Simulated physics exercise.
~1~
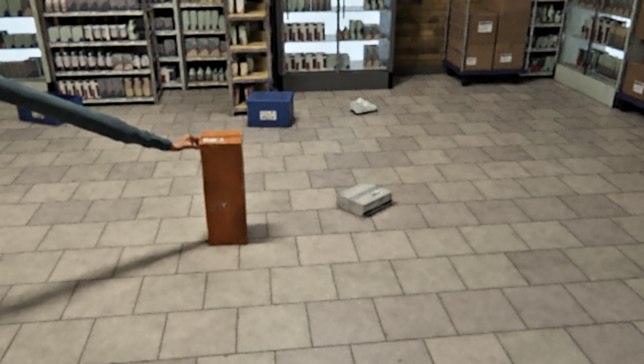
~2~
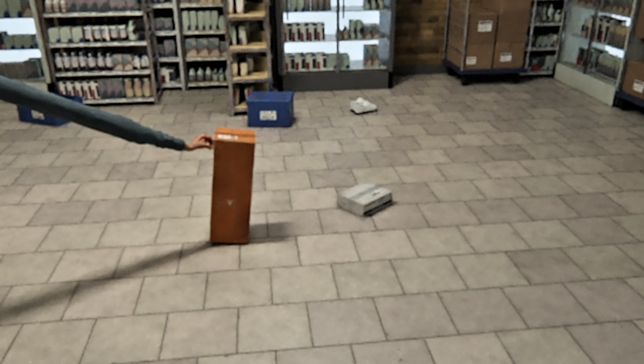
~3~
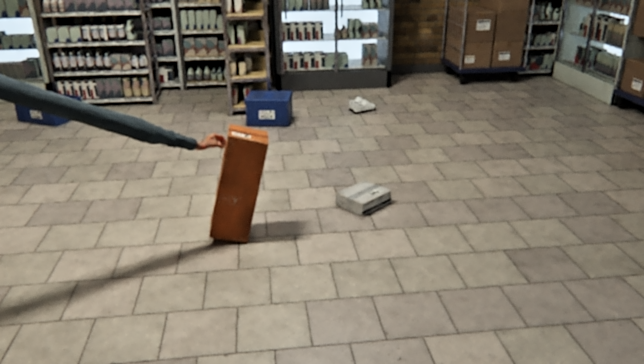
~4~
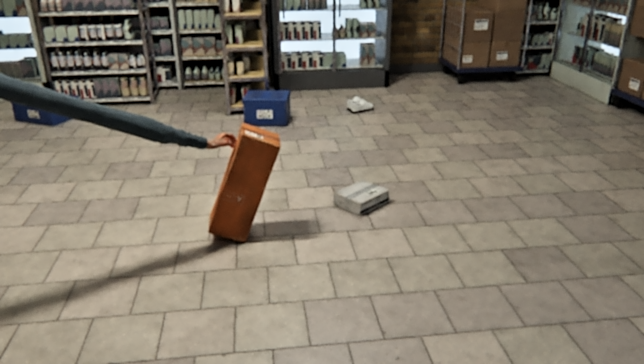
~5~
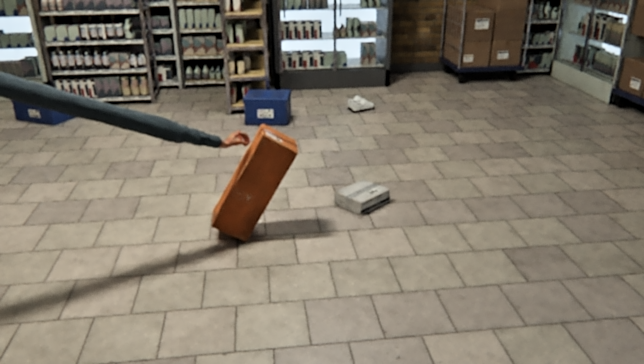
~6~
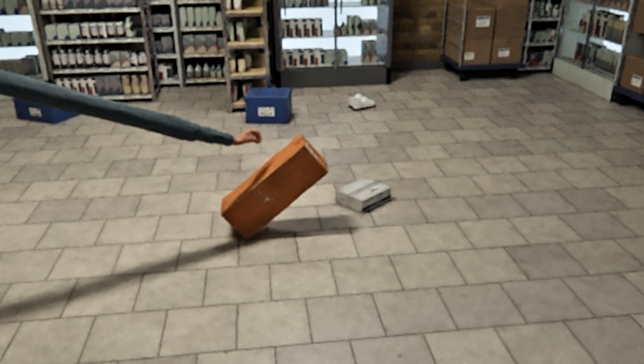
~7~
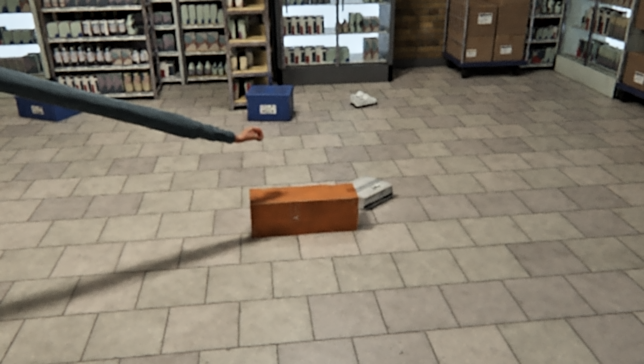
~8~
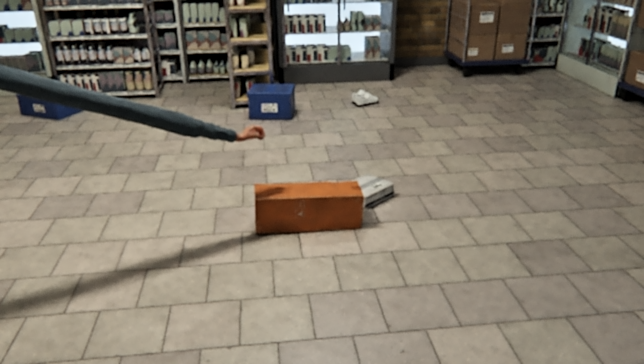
A shop floor of grey-brown tiles, with stocked shelves, lit display cabinets and stacked brown boxes along the back, is seen from slightly above by a gently swaying camera. A tall orange box stands left of centre, with a white parcel lying to its right and a blue bin behind. A long-sleeved arm reaches in from the left and pushes the upper part of the orange box to the right. The box shifts slightly, then leans further and further away from the hand. It topples and ends on its side in front of the parcel, the hand still outstretched above.
